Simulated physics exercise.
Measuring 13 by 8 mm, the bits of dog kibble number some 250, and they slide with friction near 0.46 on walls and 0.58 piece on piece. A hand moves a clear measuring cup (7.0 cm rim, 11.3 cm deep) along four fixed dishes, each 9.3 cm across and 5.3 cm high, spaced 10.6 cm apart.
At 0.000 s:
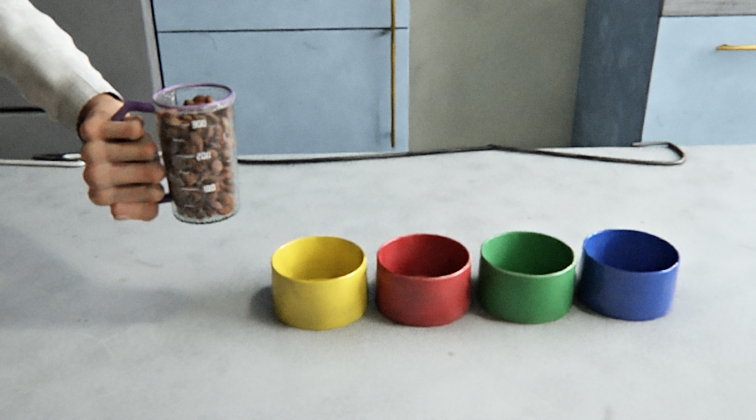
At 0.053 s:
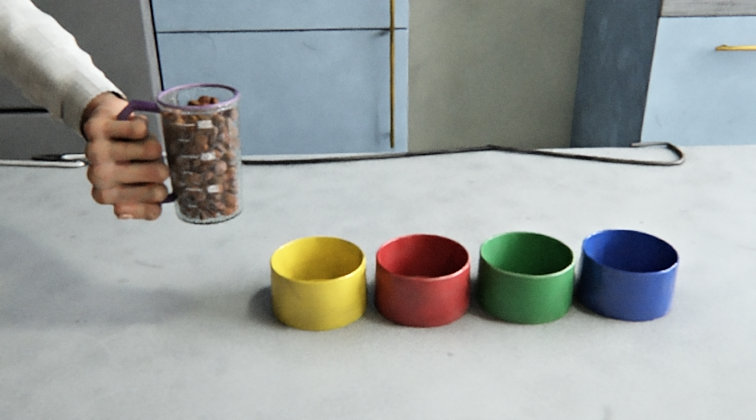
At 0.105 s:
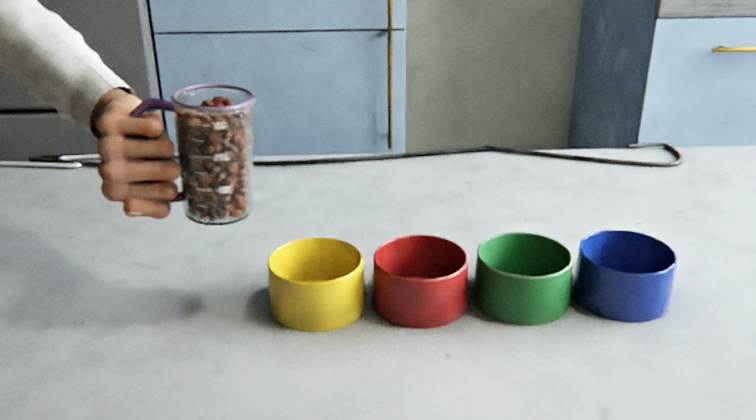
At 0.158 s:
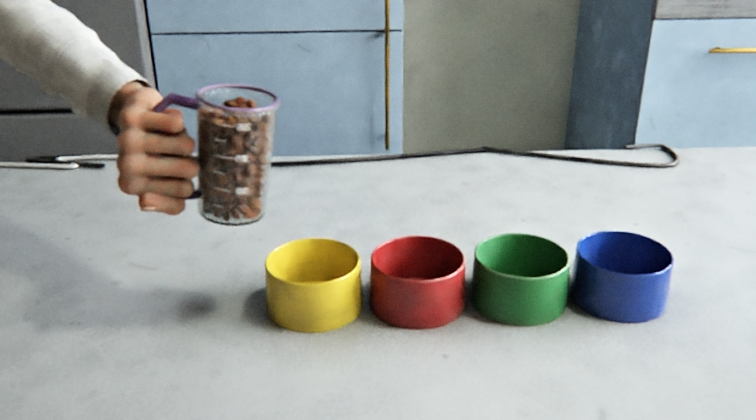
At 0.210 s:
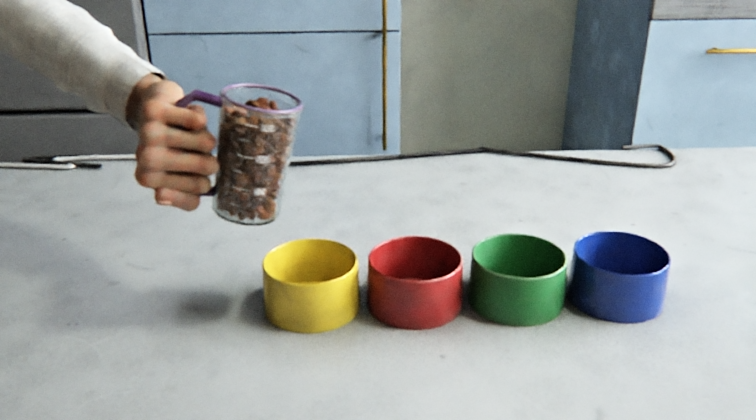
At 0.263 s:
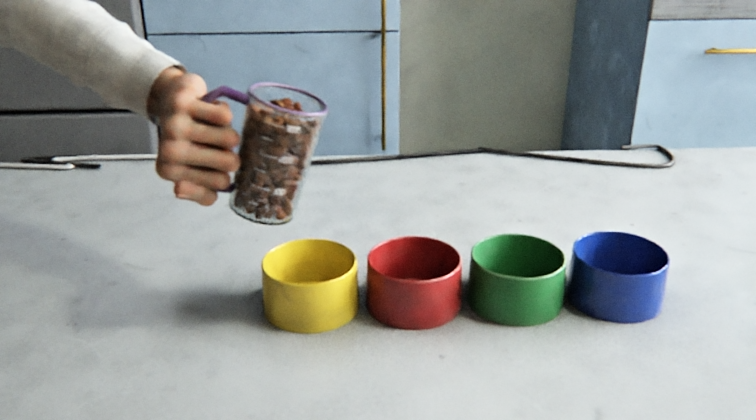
Hand moving a clear measuring cup of brown kibble rightward and tilting it slightly near yellow, red, green and blue dishes.
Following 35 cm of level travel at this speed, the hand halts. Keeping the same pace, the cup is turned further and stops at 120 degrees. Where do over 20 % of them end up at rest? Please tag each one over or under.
Red dish - under; blue dish - over; green dish - under; yellow dish - under; counter - under.
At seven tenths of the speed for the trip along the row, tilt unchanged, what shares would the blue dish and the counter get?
The shares would then be blue 100 and counter 0.
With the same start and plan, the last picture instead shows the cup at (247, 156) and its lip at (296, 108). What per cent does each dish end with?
It'd finish with red at 0, blue at 100, green at 0 and yellow at 0.
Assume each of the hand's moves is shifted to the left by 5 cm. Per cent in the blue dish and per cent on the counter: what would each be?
Shares - blue 50 / counter 40.
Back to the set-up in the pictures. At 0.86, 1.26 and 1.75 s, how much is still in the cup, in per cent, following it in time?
At the three moments: 100, 90 and 35 percent.
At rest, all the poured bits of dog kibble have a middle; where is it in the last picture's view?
Near (622, 272).
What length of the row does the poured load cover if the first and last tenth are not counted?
Length: About 6 cm.
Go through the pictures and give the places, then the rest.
The first picture shows cup at (200, 154), tilt 0 degrees, lip at (232, 95), moved 0.0 cm; middle of the pieces at (195, 160); yellow dish at (319, 258); red dish at (424, 256); green dish at (528, 253); blue dish at (631, 250).
The second picture shows cup at (204, 155), tilt 1 degrees, lip at (237, 96), moved 0.5 cm; middle of the pieces at (199, 161).
The third picture shows cup at (216, 155), tilt 4 degrees, lip at (253, 98), moved 1.8 cm; middle of the pieces at (211, 161).
The fourth picture shows cup at (235, 156), tilt 8 degrees, lip at (277, 102), moved 3.8 cm; middle of the pieces at (229, 161).
The fifth picture shows cup at (254, 156), tilt 12 degrees, lip at (301, 105), moved 5.8 cm; middle of the pieces at (248, 161).
The sixth picture shows cup at (275, 155), tilt 16 degrees, lip at (326, 109), moved 7.8 cm; middle of the pieces at (269, 160); yellow dish at (309, 261); red dish at (414, 258); green dish at (518, 256); blue dish at (621, 253). The cup turns about 80 degrees a second and travels 39 cm a second.
After 0.86 s, tilt 65 degrees; cup holds 100 %.
After 1.26 s, tilt 97 degrees; cup holds 90 %, blue 5 %.
After 1.75 s, tilt 120 degrees; cup holds 35 %, blue 55 %.
At rest (2.9 s), red 0 %, blue 95 %, green 0 %, yellow 0 %, counter 5 %.
